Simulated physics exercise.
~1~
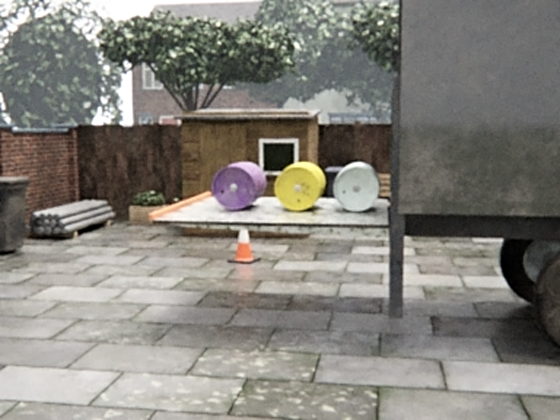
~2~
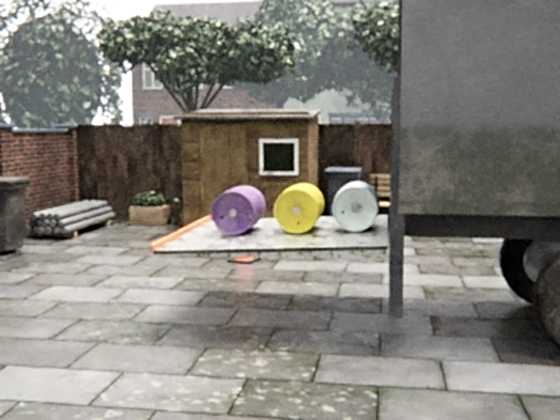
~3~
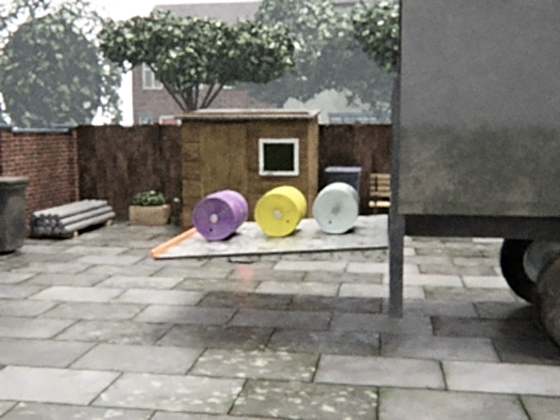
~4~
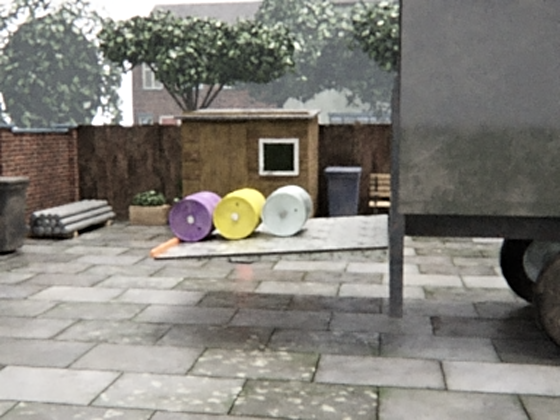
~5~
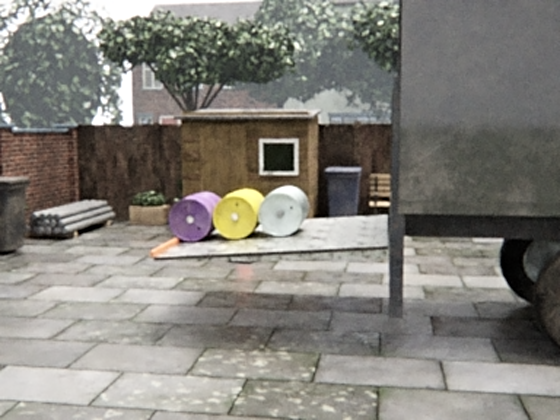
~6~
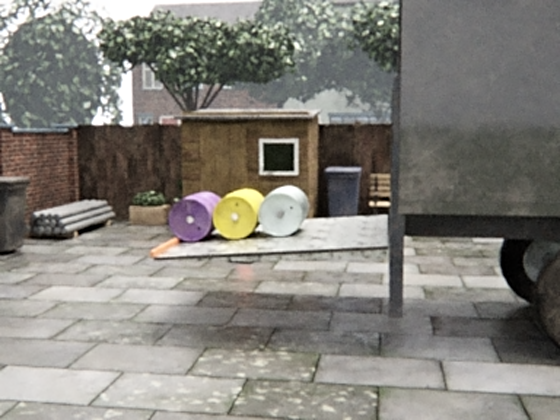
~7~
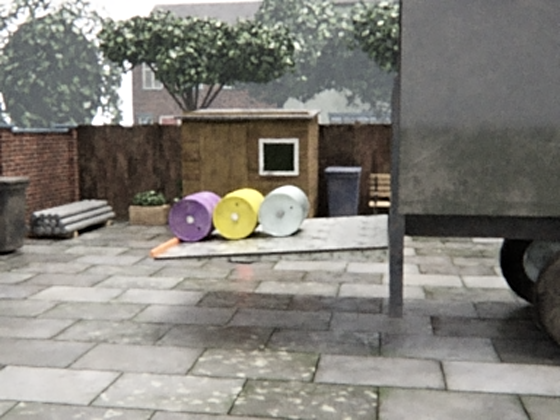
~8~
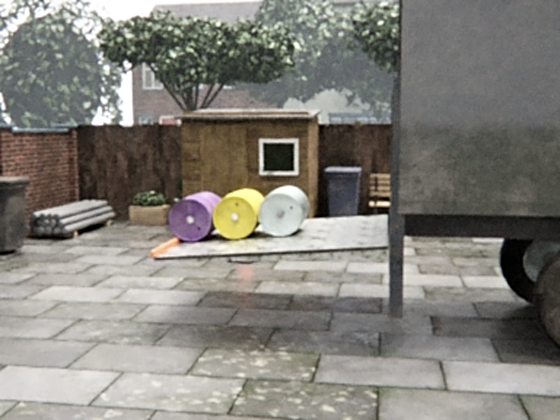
In a paved yard seen from one fixed spot, a grey lorry body stands at the right, with a shed, fence and trees behind. Three kegs, purple, yellow and pale from left to right, rest with their ends facing the viewer on a flat tail-lift sticking out leftwards, above an orange and white cone. The plate sinks a little, and the cone is mostly lost from view. Then it tips down to the left, and the kegs roll that way. They bunch together near the orange edge and stay there, all still on the plate.
